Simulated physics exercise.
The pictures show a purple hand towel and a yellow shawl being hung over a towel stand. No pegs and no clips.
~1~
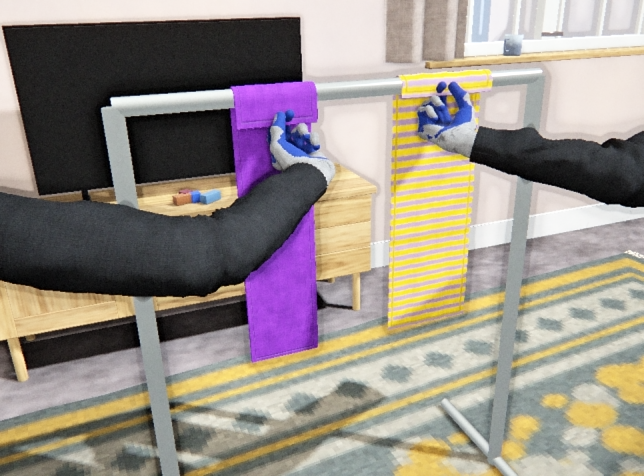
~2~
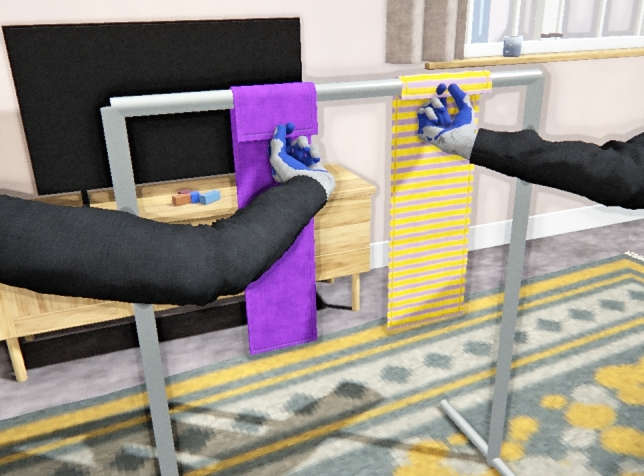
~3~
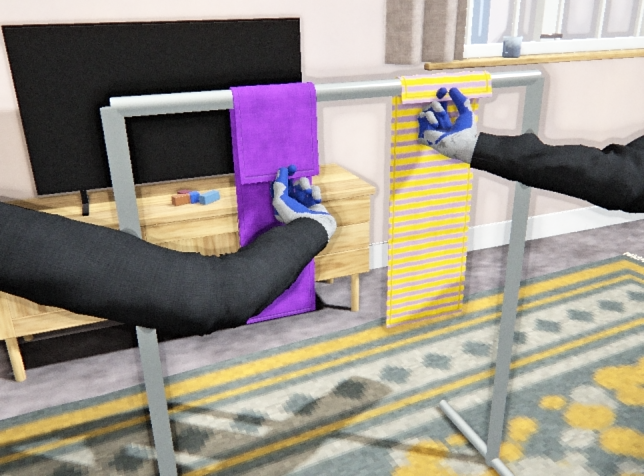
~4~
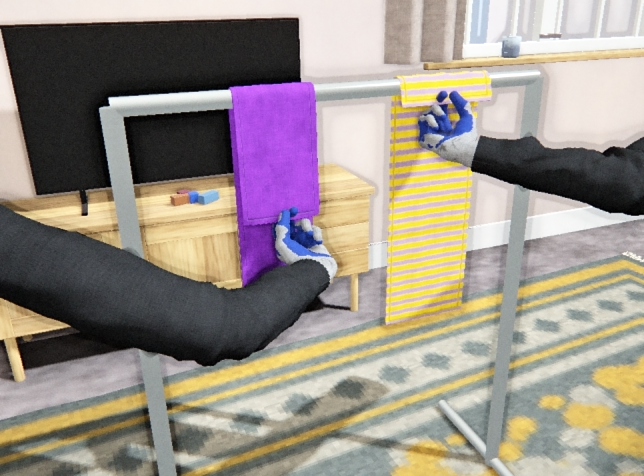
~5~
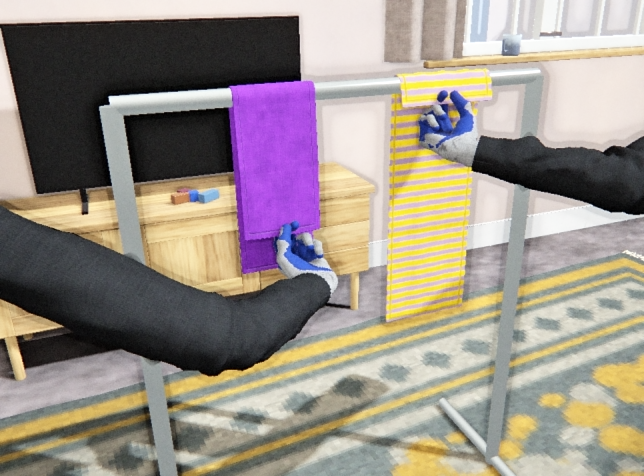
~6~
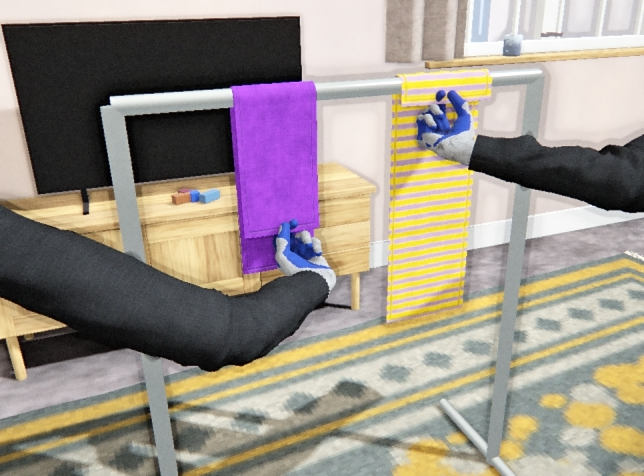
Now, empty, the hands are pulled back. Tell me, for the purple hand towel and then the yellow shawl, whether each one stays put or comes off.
Outcome: The purple hand towel remains, the yellow shawl slips away.
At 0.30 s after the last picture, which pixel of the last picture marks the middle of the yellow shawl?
Look near (427, 273) and you'll find its middle then.
Then, 0.30 s later than the last view, hand towel at rest on the rail; shawl clear of the rail and dropping near (427, 273).
Then, 0.54 s later than the last view, hand towel at rest on the rail; shawl clear of the rail and dropping near (417, 455).
Then, 0.86 s later than the last view, hand towel at rest on the rail; shawl in a heap on the floor.
Finally, hand towel at rest on the rail; shawl in a heap on the floor. The purple hand towel stays on and the yellow shawl slips to the floor.
